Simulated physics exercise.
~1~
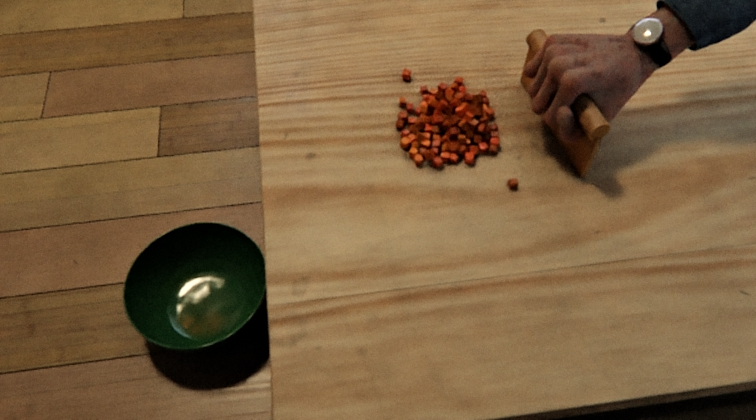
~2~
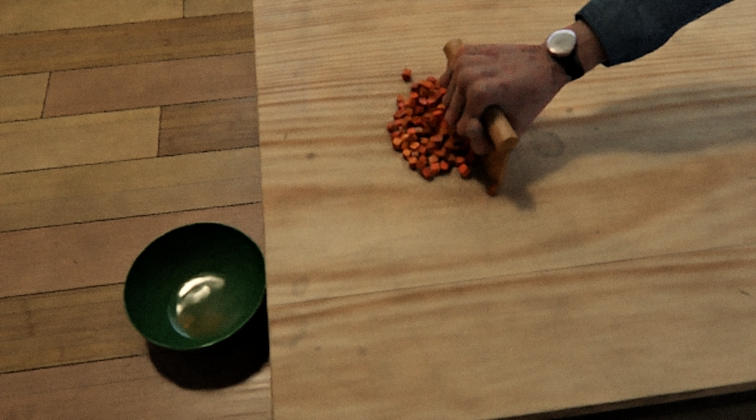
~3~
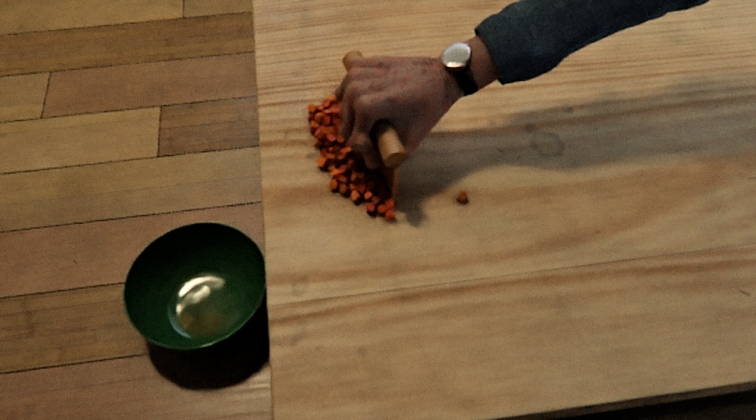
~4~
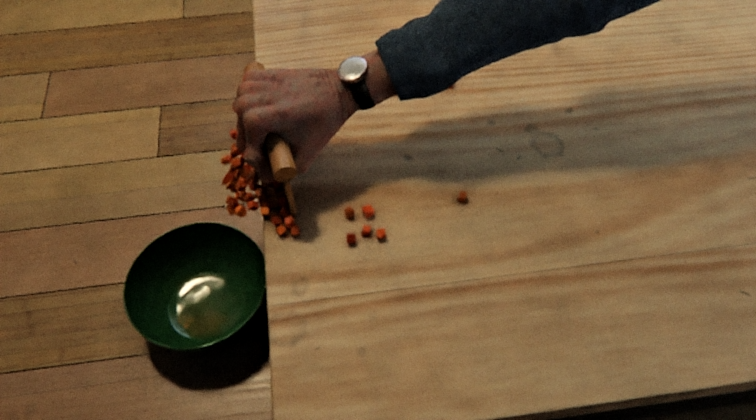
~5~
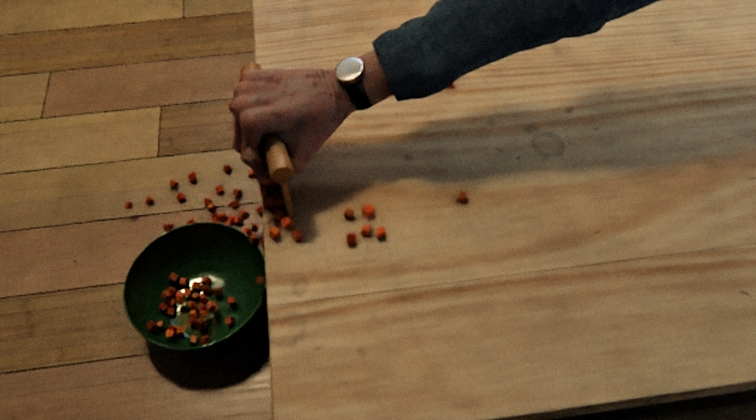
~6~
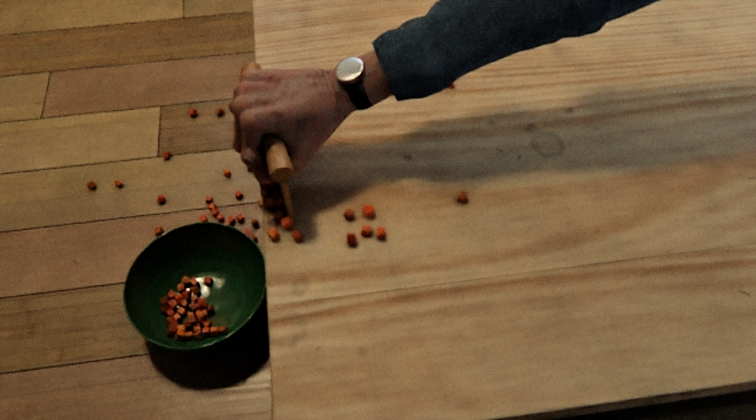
A hand sweeping carrot cubes leftward with a wooden scraper off a tabletop, some landing in a green bowl, others scattering or remaining.
